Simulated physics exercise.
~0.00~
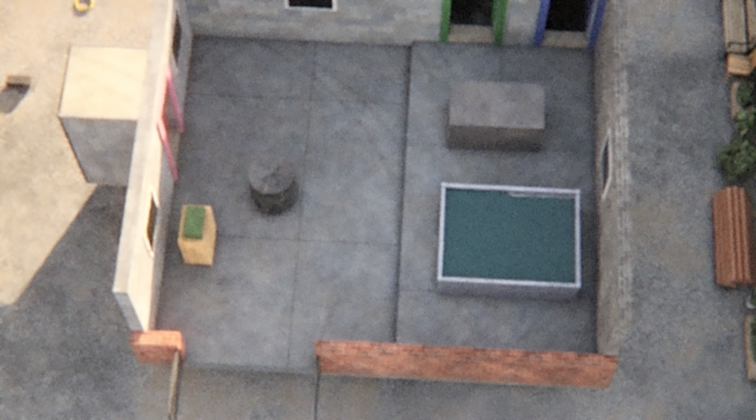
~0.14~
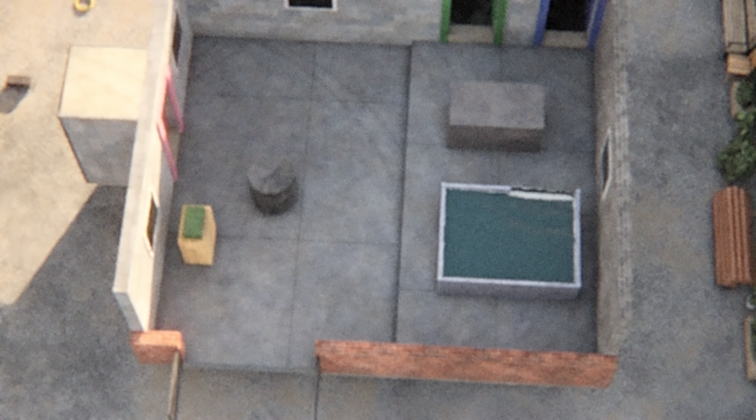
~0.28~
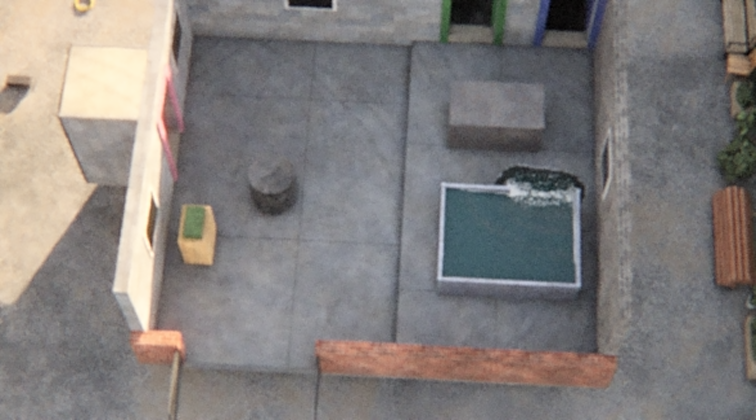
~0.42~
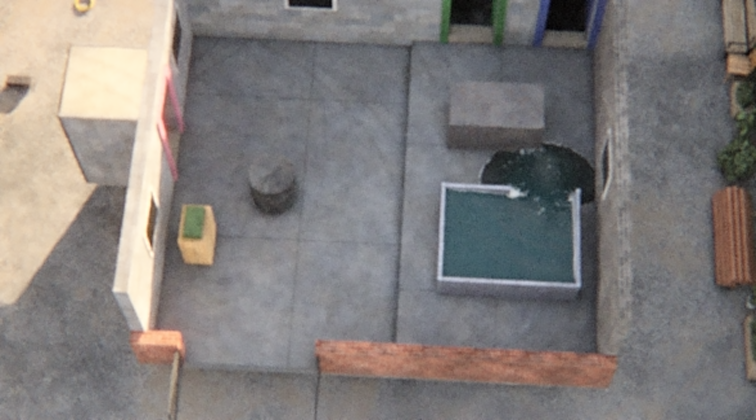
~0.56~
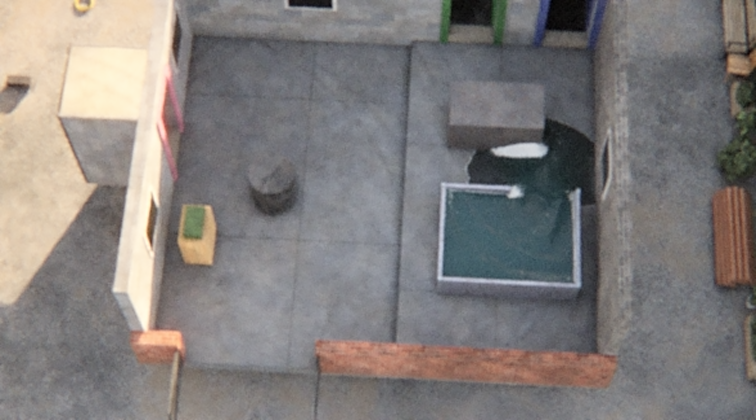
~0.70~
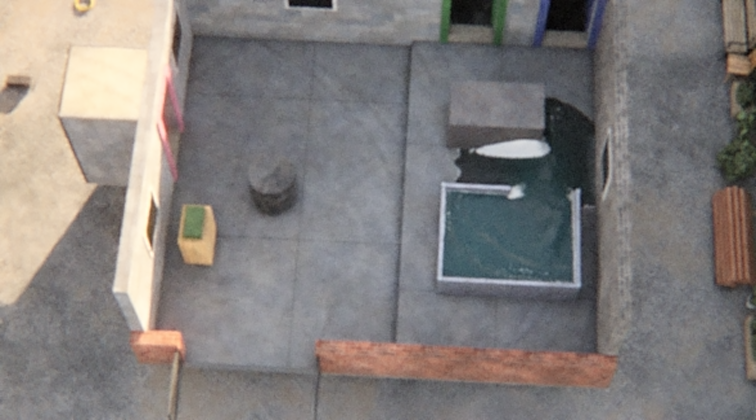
Dark green water pours from the tank's far side and spreads around the grey block.
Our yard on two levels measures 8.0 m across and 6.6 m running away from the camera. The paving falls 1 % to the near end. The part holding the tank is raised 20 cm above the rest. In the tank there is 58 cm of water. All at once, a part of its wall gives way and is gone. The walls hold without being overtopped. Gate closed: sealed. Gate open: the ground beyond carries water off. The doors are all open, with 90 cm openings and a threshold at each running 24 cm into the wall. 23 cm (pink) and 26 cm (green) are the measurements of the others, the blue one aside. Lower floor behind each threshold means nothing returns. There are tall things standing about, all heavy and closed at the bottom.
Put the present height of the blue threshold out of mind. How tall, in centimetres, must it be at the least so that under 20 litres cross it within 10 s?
31 cm.
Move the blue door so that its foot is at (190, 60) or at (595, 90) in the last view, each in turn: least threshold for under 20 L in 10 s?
Minimums: Roughly 7.0 cm and 17 cm.
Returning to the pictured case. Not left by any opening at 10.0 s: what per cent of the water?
I'd estimate some 90 in a hundred.
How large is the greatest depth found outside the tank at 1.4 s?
Around 40 centimetres.
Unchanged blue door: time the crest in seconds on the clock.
The depth peaks at about 2.2 seconds.
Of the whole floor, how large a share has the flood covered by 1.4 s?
I'd say near 15 percent.
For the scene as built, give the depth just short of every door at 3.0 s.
Pink 0, green 7, blue 31 cm.
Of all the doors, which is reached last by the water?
Answer: Pink.
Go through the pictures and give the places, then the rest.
The first frame shows the tank at (509, 236) is whole and still, 58 cm deep; the blue door at (570, 19) is dry.
In the second frame, the gap is on the far side, the front 0.3 m out at a hidden place; the back of the tank holds 58 cm.
In the third frame, the front is at (523, 169), 0.8 m from the gap on the far side; 0.9 m2 of floor is wet, 58 cm left at the back.
In the fourth frame, the gap is on the far side, the front 1.2 m out at (542, 148); the back of the tank holds 58 cm.
In the fifth frame, water pours out on the far side and has run 1.8 m, to a hidden place; about 7 cm deep outside, 57 cm at the back.
In the sixth frame, water pours out on the far side and has run 2.3 m, to (548, 101); about 6 cm deep outside, 52 cm at the back; the blue door at (570, 19), 3.5 m from the gap, is still 1.3 m from the nearest water.
After 1.4 s water covers 15 % of the floor, deepest (40 cm) near (535, 156); 17 cm at the blue door, 0 litres in over its 20 cm threshold.
After 3.0 s water covers 35 % of the floor; 31 cm at the blue door, 88 litres in over its 20 cm threshold.
After 10.0 s water covers 90 % of the floor, deepest (12 cm) near (198, 221); 6 cm at the blue door, 117 litres in over its 20 cm threshold.
At the blue door as built, the water arrived by 1.1 s and peaked near 37 cm at 2.2 s.
Run again over the same 10 s with other heights there, 45 litres in over 27 cm, 6 litres over 36 cm. The limit of 20 litres is kept from about 31 cm up.
